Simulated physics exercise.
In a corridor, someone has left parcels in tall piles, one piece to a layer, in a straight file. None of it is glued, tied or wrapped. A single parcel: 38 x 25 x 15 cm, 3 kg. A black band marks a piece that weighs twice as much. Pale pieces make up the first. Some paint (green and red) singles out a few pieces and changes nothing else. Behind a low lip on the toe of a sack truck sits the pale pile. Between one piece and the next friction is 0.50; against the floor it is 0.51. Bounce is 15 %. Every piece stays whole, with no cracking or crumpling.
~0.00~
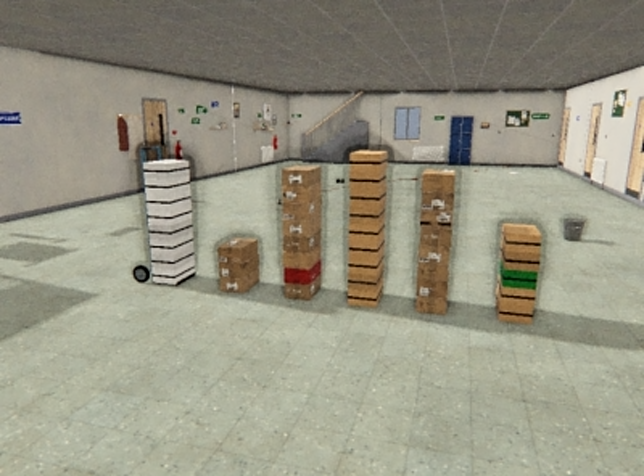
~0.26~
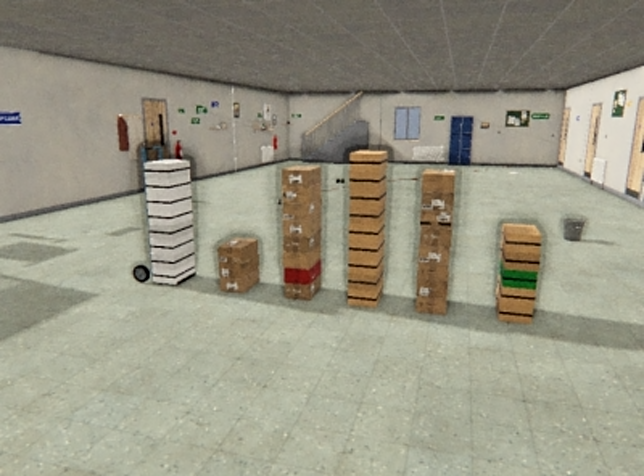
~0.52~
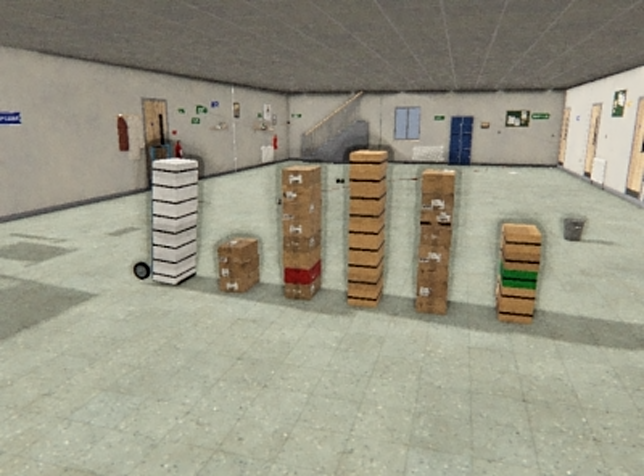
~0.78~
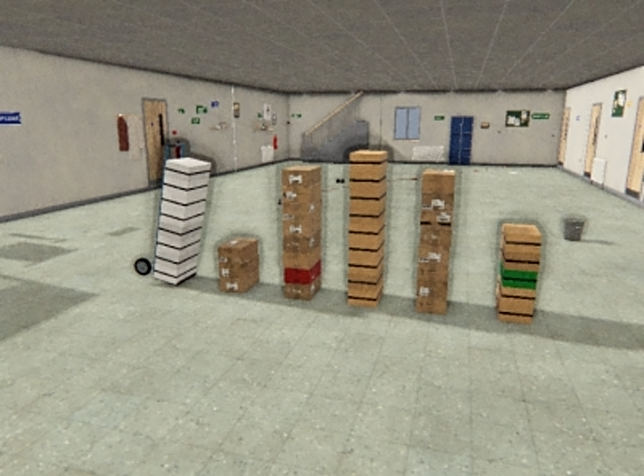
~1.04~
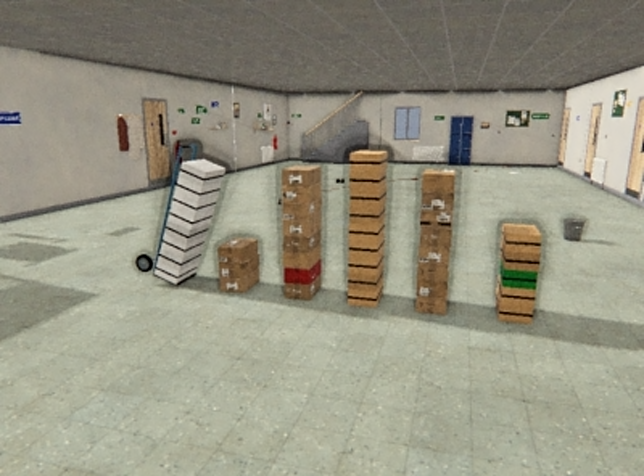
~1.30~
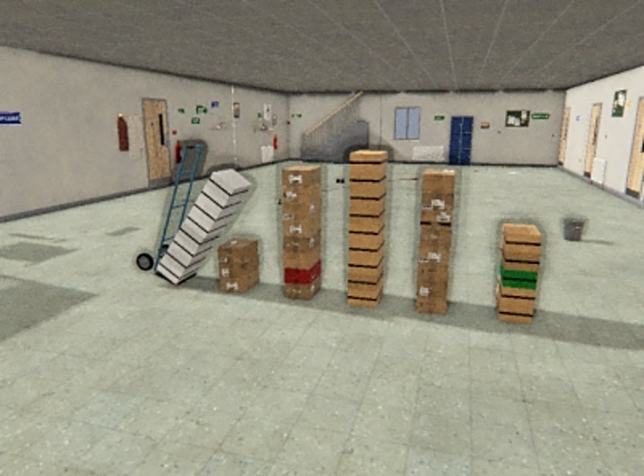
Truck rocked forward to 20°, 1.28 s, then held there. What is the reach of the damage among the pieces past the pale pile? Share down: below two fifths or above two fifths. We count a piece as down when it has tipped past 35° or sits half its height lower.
Below two fifths.
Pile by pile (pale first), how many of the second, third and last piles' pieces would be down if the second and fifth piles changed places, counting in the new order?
After the swap, the second pile would have 7 down, the third 7 and the last 4.
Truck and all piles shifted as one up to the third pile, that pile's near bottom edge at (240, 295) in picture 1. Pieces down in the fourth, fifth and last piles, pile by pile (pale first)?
Down per pile: Fourth 0, fifth 0, last 0.
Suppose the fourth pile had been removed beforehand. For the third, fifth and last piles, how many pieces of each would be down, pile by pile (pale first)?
Down count - third 0, fifth 0, last 0.
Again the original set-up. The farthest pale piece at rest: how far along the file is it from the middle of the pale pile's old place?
115 cm.
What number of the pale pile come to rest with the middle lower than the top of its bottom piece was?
For the pale pieces, I get 4.
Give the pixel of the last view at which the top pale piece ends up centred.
It ends up centred around (282, 253) in the last view.
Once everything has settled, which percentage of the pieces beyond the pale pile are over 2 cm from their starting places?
The shifted ones make up 25 per cent.
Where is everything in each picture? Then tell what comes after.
In the first frame (we follow the side turned to the camera), truck frame (145, 177) 0° forward; green parcel (520, 280); red parcel (297, 276); no other piece has moved.
Truck frame 1° forward; green parcel (520, 280), in the second frame.
Truck frame (153, 175) 5° forward, top of the pale pile leaning 5°; green parcel (520, 280); no other piece has moved, in the third frame.
Truck frame (165, 173) 12° forward, top of the pale pile leaning 12°; green parcel (520, 280); no other piece has moved, in the fourth frame.
Truck frame (175, 174) 18° forward, top of the pale pile leaning 20°; red parcel (297, 276); no other piece has moved, in the fifth frame.
Truck frame (180, 174) 20° forward, top of the pale pile leaning 35°; red parcel (297, 276); green parcel (520, 280); no other piece has moved, in the sixth frame.
Around 1.36 s, 8 of the pale pile down; none of the 33 other parcels down.
Around 1.50 s, 8 of the pale pile down; none of the 33 other parcels down, 1 disturbed.
Around 1.66 s, 8 of the pale pile down; none of the 33 other parcels down, 8 disturbed; red parcel displaced 14 mm.
Around 1.94 s, 8 of the pale pile down; none of the 33 other parcels down, 10 disturbed; red parcel displaced 17 mm.
Finally (2.8 s), 7 of the pale pile down; none of the 33 other parcels down, 10 disturbed; red parcel displaced 19 mm; green parcel unmoved. That is 0 per cent. Seen by the last camera, middles, red parcel near (305, 271), green parcel near (518, 273).
